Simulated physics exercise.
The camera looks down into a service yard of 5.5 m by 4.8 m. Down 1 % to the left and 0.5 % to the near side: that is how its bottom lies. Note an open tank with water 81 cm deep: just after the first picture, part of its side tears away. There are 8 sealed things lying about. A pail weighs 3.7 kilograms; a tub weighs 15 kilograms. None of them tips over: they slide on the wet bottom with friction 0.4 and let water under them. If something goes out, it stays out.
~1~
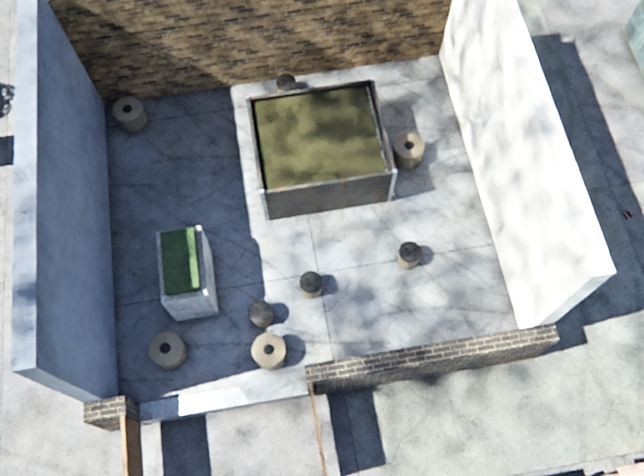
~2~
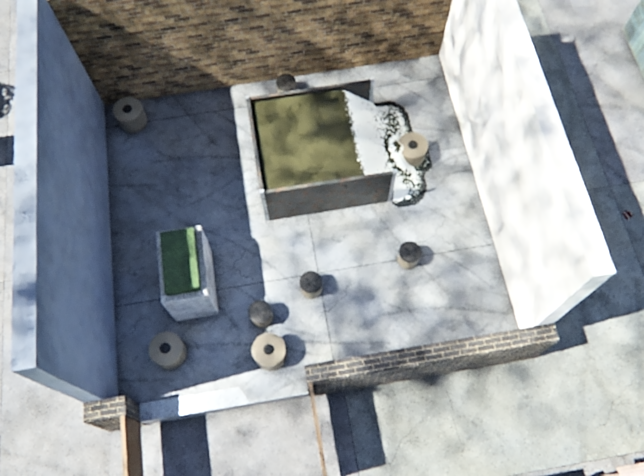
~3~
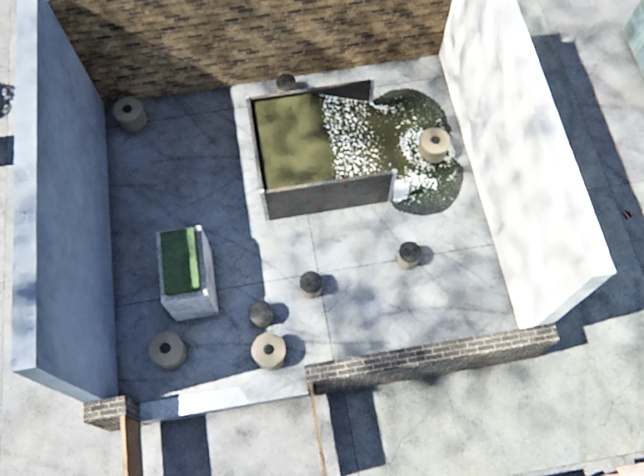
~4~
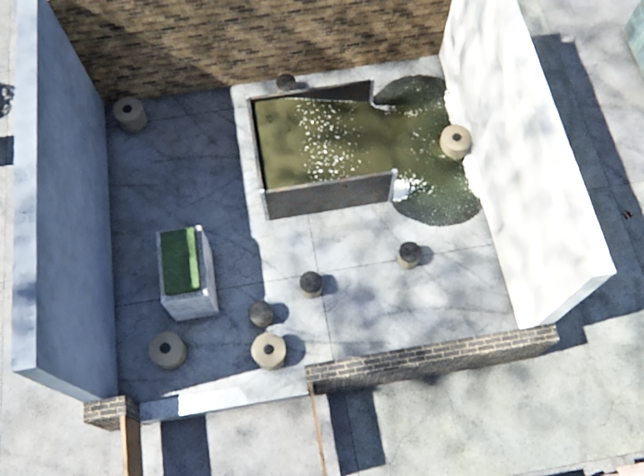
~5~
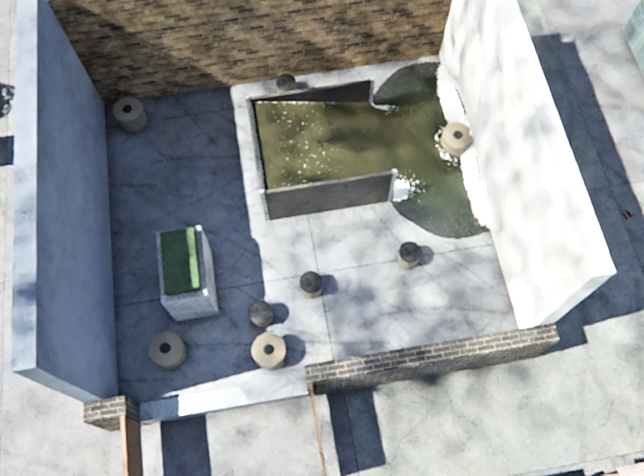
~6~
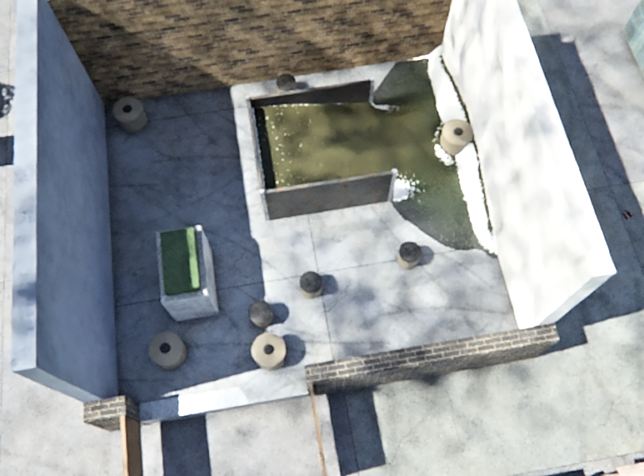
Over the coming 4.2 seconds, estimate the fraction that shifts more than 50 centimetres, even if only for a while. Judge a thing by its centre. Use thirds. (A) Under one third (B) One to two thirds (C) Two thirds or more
Option C: Two thirds or more.
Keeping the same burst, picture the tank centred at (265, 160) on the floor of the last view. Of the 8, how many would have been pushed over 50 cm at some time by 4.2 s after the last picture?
That would give 8.
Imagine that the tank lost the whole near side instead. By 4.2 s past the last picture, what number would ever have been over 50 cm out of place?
7.
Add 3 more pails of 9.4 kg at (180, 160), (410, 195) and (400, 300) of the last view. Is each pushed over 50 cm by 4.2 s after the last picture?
Respectively: Doesn't reach it; tops it; tops it.
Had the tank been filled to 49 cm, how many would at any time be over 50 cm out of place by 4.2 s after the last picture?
In that case 6 of them.
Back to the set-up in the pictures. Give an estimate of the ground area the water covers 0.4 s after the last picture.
My estimate is roughly 7.5 m2.
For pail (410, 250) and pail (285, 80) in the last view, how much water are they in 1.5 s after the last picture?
Close to 3 and 5 centimetres.
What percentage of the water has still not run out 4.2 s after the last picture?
Roughly 96 percent.
Then, 0.4 s after the last picture 1 of 8 are over 50 cm from their spots; 1 afloat.
Then, 1.5 s after the last picture 2 of 8 are over 50 cm from their spots; 0 afloat.
Then, 2.8 s after the last picture 5 of 8 are over 50 cm from their spots; 1 afloat.
Then, 4.2 s after the last picture 8 of 8 are over 50 cm from their spots, and 8 have been at some point; 2 afloat.
